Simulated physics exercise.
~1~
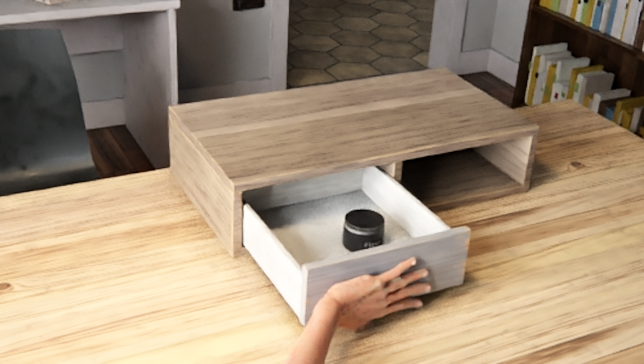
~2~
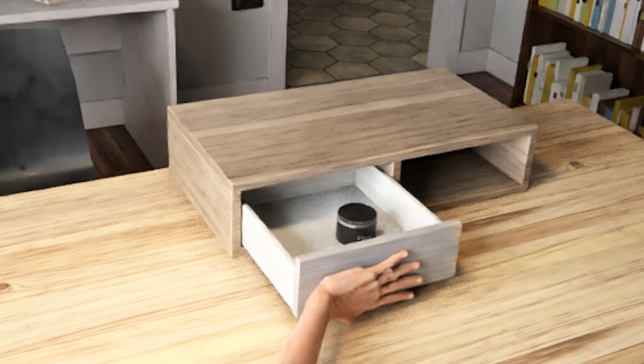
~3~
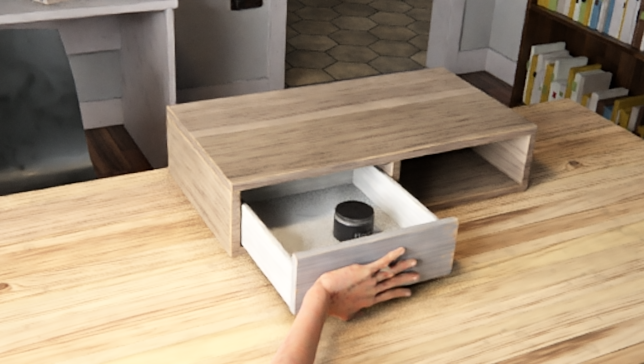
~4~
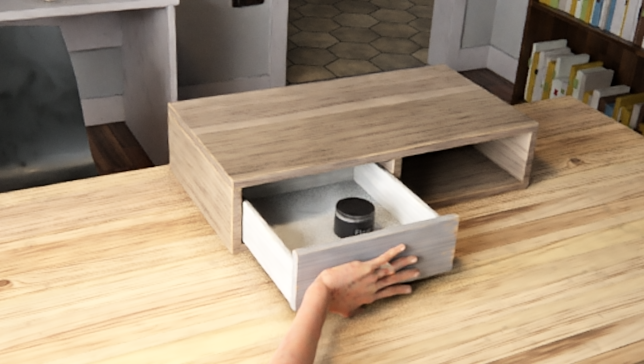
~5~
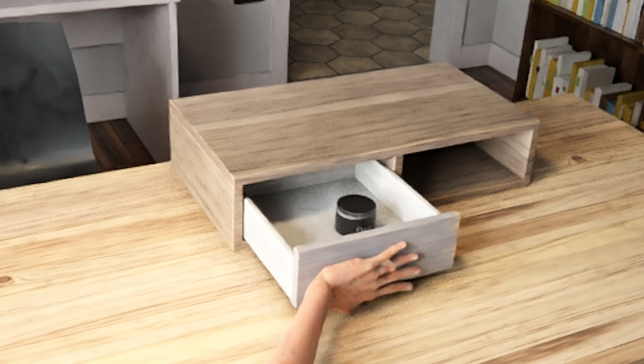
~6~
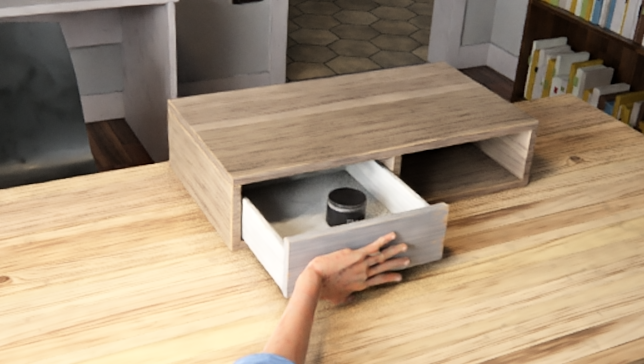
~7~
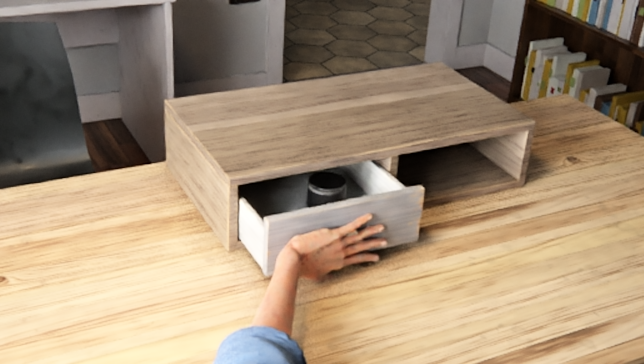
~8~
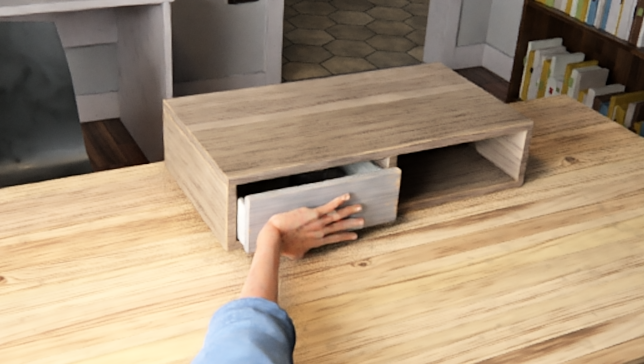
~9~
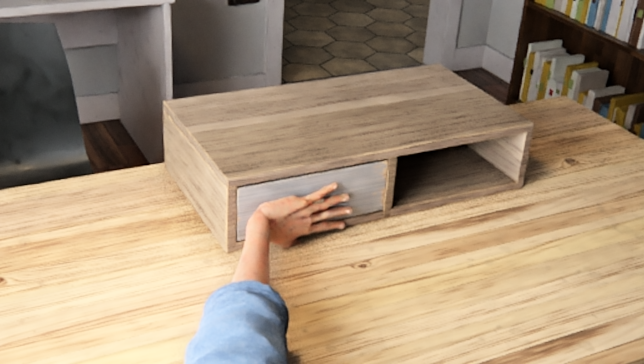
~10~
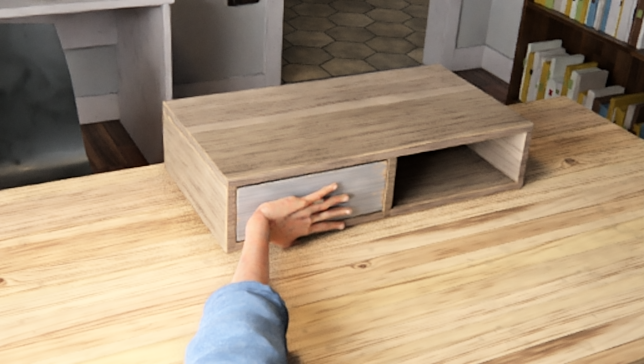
A pale whitewashed drawer stands pulled out from the left side of a low wooden cabinet on a light wood table, seen from above and in front by a slightly swaying camera. A small black jar sits inside it, and an open compartment is to its right. Behind are a dark chair, hexagonal floor tiles and a shelf of books. A hand rests on the drawer's front, barely moving it at first, then pushes it steadily inward. The jar rides in with it and disappears beneath the cabinet top as a blue sleeve comes into view. The drawer shuts flush, the hand still against it.
